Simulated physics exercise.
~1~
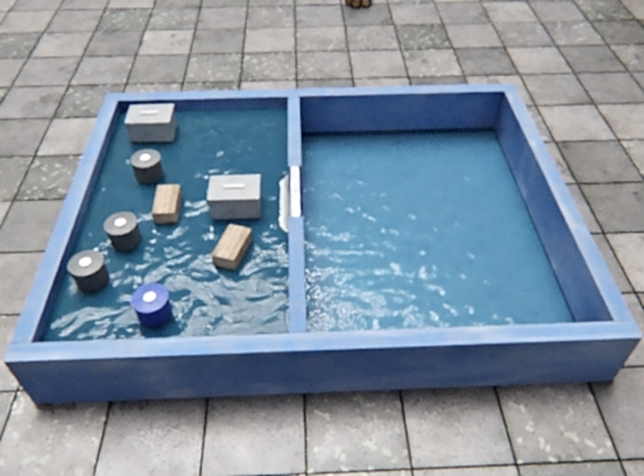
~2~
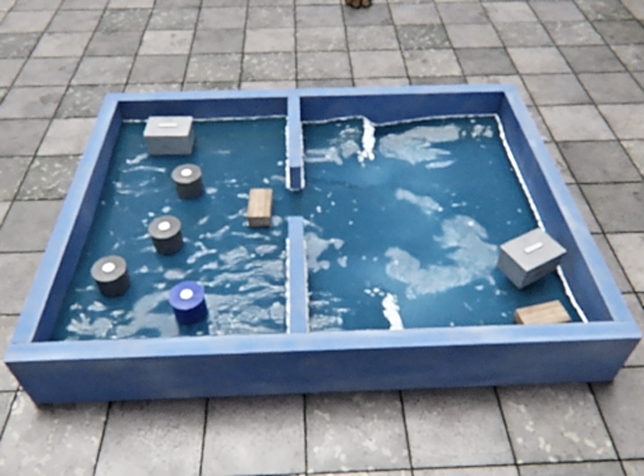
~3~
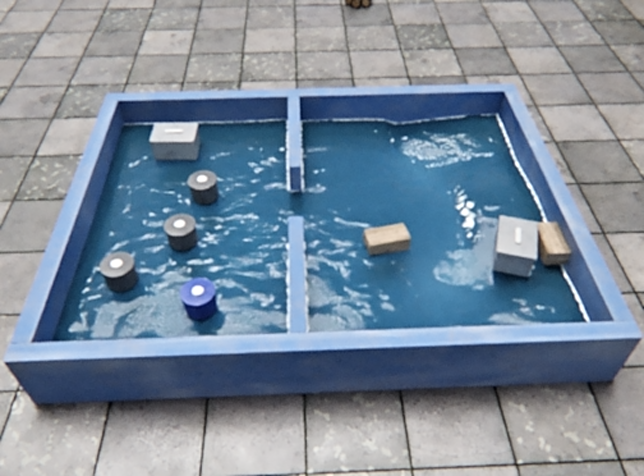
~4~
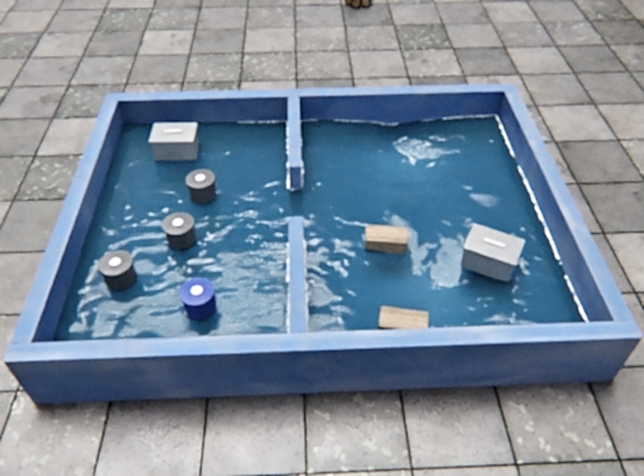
The footage shows a divided blue basin of water where, once a gap opens in the divider, a grey block and two wooden blocks move into the right side and shift about, while the blue tub, dark tubs and another grey block drift slightly right but stay left, all afloat.
